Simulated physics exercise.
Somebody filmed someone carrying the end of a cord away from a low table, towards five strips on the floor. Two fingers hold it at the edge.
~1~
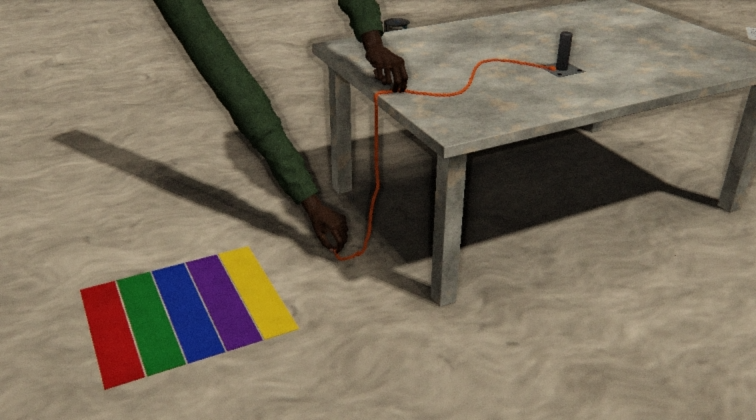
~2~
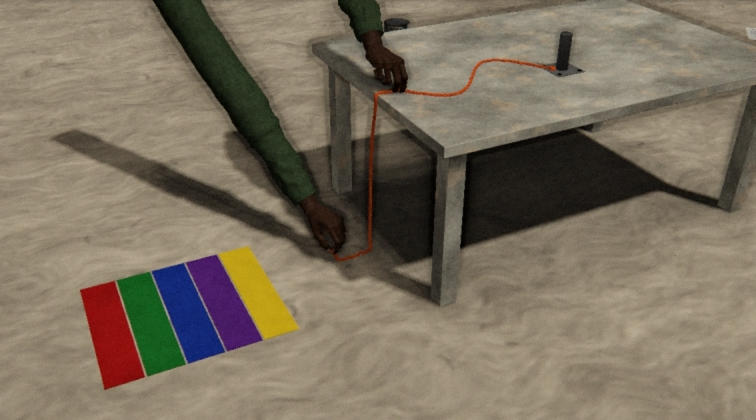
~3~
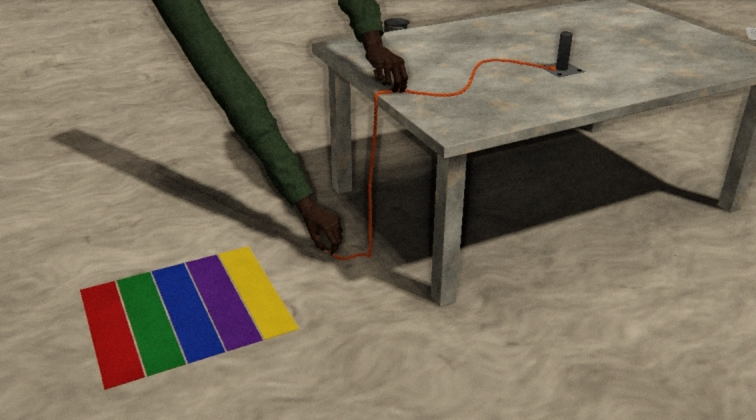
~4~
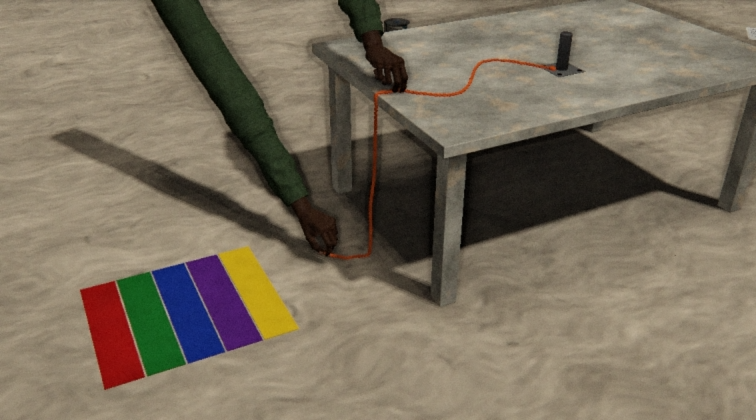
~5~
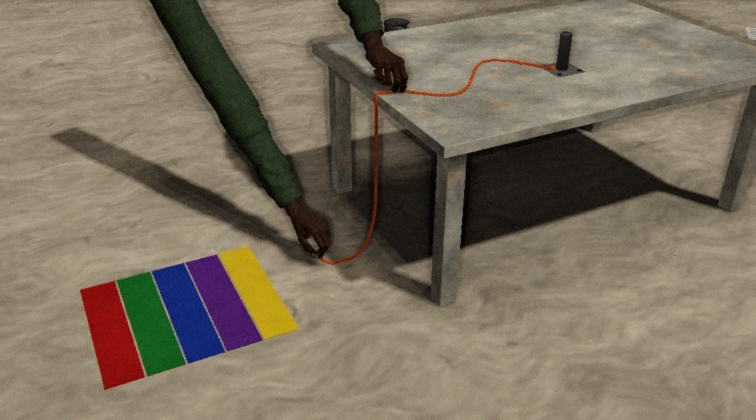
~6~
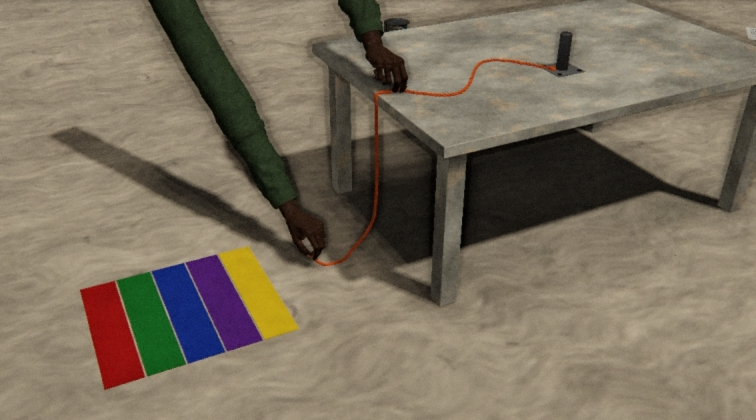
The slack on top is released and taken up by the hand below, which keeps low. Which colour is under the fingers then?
Over green.
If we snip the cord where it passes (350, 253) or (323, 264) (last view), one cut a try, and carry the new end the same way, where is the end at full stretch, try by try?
Try by try, around (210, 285) and (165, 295).
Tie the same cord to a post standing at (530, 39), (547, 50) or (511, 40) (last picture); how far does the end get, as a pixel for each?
About (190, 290), (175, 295) and (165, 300).
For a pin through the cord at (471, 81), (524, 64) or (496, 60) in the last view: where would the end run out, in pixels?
In that order: (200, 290), (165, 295) and (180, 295).
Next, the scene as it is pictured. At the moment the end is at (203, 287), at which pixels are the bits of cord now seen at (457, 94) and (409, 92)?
About (396, 92), and the other about (372, 125).
Early on, end near (203, 287); over purple.
Midway, end near (167, 297); over blue.
At the end of the slack, end near (144, 303); over green. The end stops over the green strip.
